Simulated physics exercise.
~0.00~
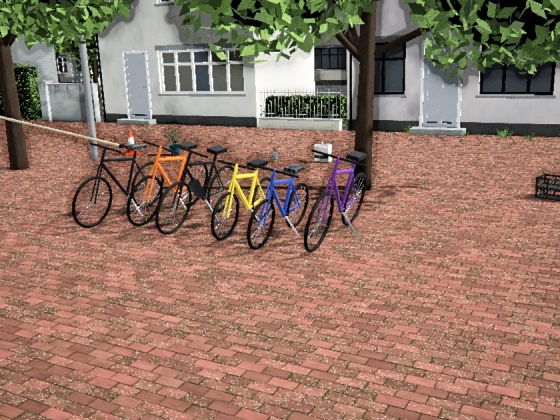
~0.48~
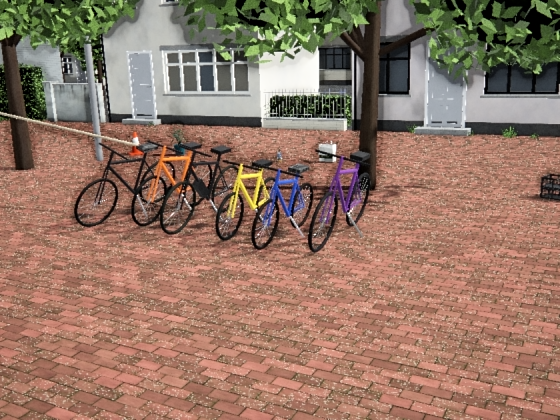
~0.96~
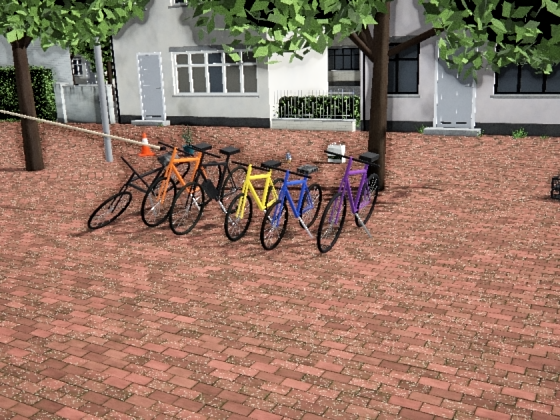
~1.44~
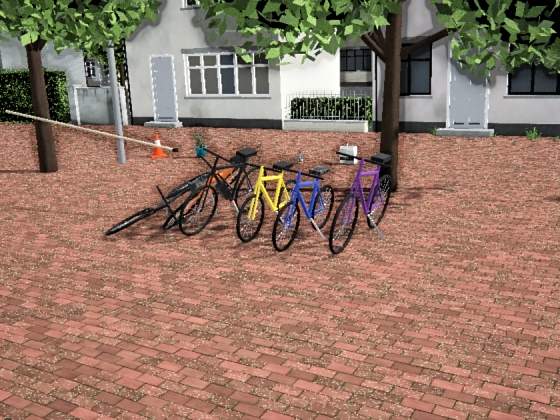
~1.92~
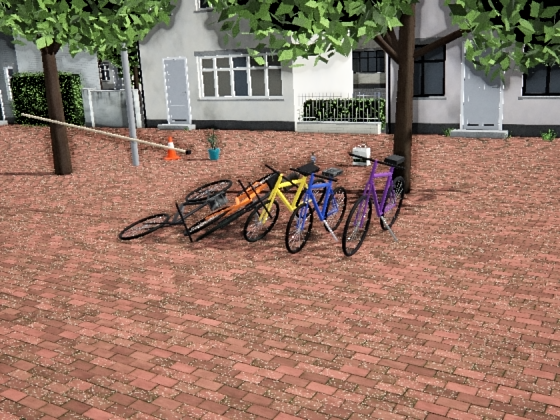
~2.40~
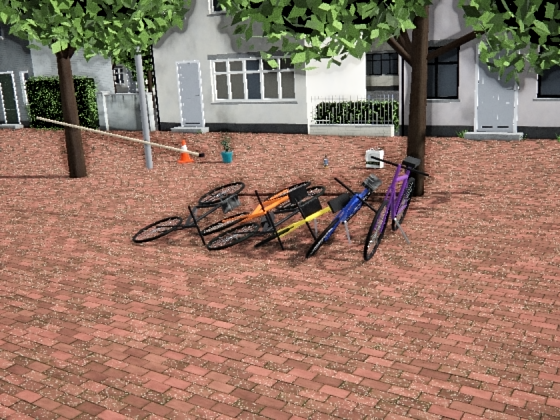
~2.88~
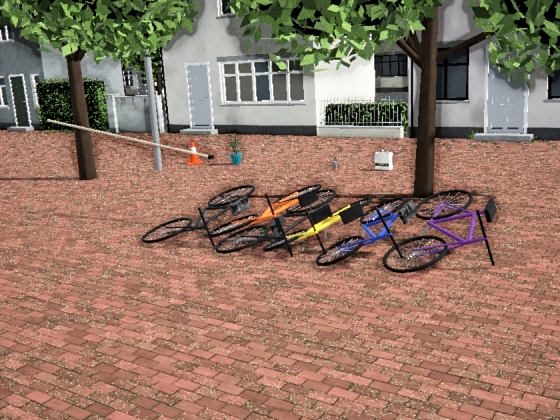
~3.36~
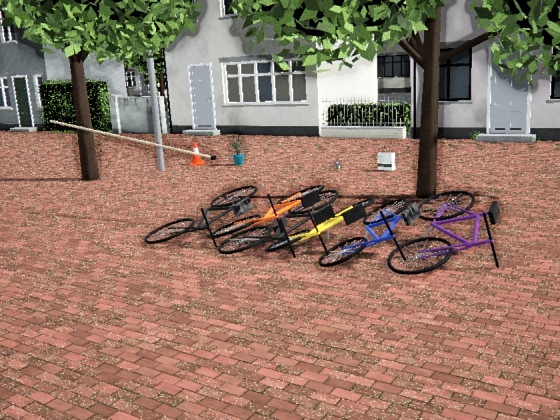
Six parked bicycles topple one after another from left to right until all lie flat.
